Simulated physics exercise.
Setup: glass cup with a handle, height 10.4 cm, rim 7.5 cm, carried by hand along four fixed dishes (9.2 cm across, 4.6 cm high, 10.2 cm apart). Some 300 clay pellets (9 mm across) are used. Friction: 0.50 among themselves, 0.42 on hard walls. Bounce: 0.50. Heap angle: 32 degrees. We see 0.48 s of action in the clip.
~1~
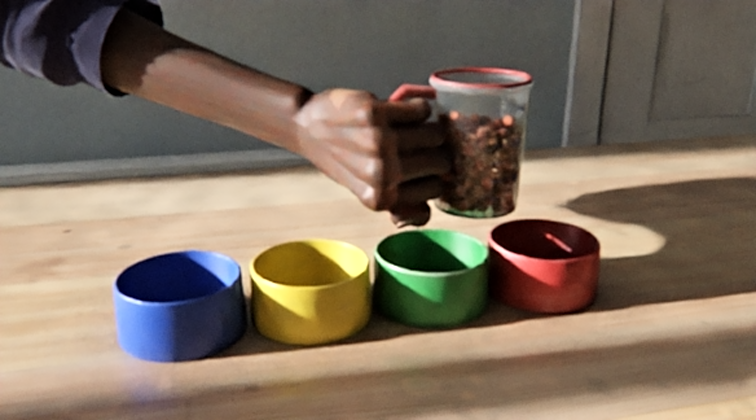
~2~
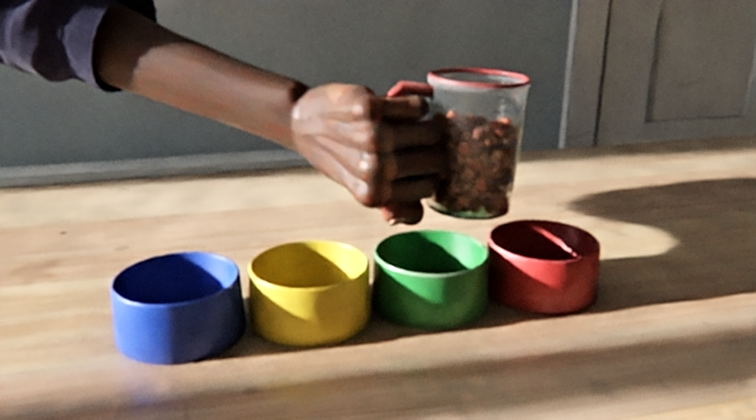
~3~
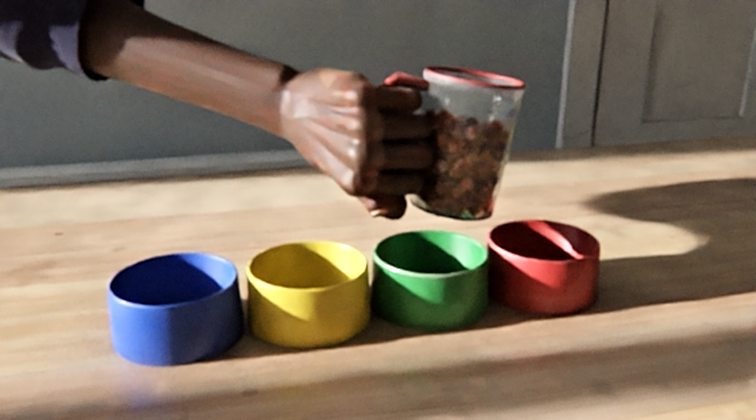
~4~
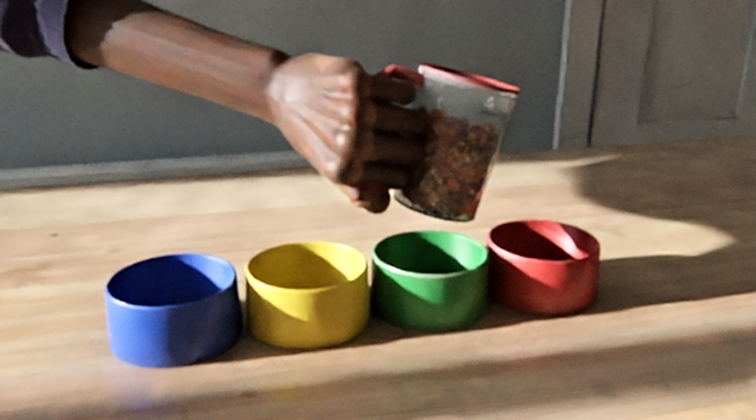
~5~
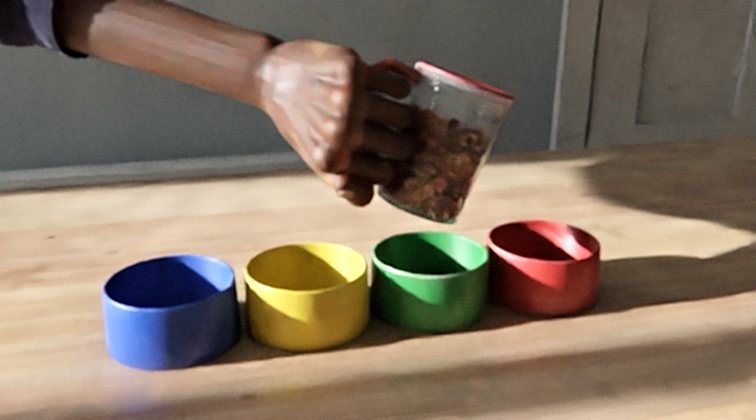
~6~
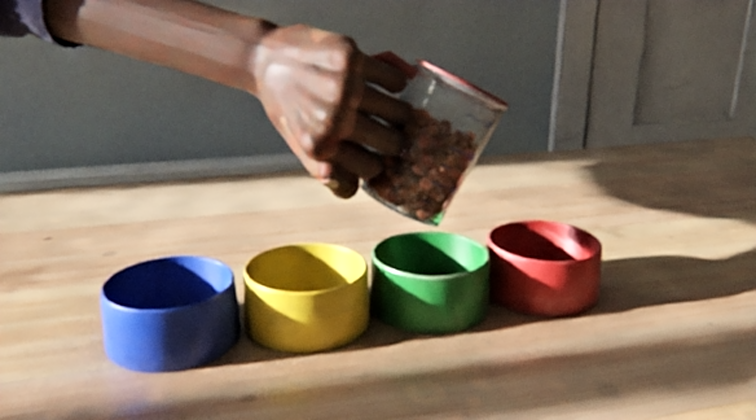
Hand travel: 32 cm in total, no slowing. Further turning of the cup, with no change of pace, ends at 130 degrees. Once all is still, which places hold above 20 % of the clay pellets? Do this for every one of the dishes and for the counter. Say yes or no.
Red: No, blue: No, green: No, yellow: Yes, counter: No.
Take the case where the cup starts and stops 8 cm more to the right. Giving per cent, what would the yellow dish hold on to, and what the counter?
Yellow 0, counter 10.
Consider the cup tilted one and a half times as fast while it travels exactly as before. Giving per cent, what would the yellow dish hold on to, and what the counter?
Shares: Yellow dish 20, counter 20.
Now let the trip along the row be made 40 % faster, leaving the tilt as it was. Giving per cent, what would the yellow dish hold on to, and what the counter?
Shares - yellow 30, counter 10.
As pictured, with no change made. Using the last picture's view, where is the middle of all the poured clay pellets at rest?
(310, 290) or so.
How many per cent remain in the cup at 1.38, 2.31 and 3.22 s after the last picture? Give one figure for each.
Approx. 75 / 0 / 0 percent.
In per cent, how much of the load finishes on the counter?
Some 5 in a hundred.
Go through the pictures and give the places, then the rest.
The first picture shows cup at (478, 143), tilt 0 degrees, lip at (526, 76), moved 0.0 cm; middle of the pieces at (479, 163); red dish at (544, 239); green dish at (431, 250); yellow dish at (310, 263); blue dish at (179, 276).
The second picture shows cup at (474, 143), tilt 2 degrees, lip at (524, 78), moved 0.4 cm; middle of the pieces at (474, 164).
The third picture shows cup at (463, 144), tilt 8 degrees, lip at (519, 83), moved 1.2 cm; middle of the pieces at (461, 165).
The fourth picture shows cup at (452, 144), tilt 15 degrees, lip at (513, 89), moved 2.1 cm; middle of the pieces at (448, 165).
The fifth picture shows cup at (441, 145), tilt 21 degrees, lip at (507, 96), moved 3.0 cm; middle of the pieces at (435, 166).
The sixth picture shows cup at (430, 145), tilt 27 degrees, lip at (501, 103), moved 3.9 cm; middle of the pieces at (422, 166); red dish at (544, 241); green dish at (430, 253); yellow dish at (306, 267); blue dish at (169, 282).
Then, 1.38 s after the last picture, tilt 116 degrees; cup holds 75 %, yellow 20 %.
Then, 2.31 s after the last picture, tilt 130 degrees; cup holds 0 %, yellow 95 %.
Then, 3.22 s after the last picture, tilt 130 degrees; cup holds 0 %, yellow 95 %.
In the end, red 0 %, blue 0 %, green 0 %, yellow 95 %, counter 5 %.
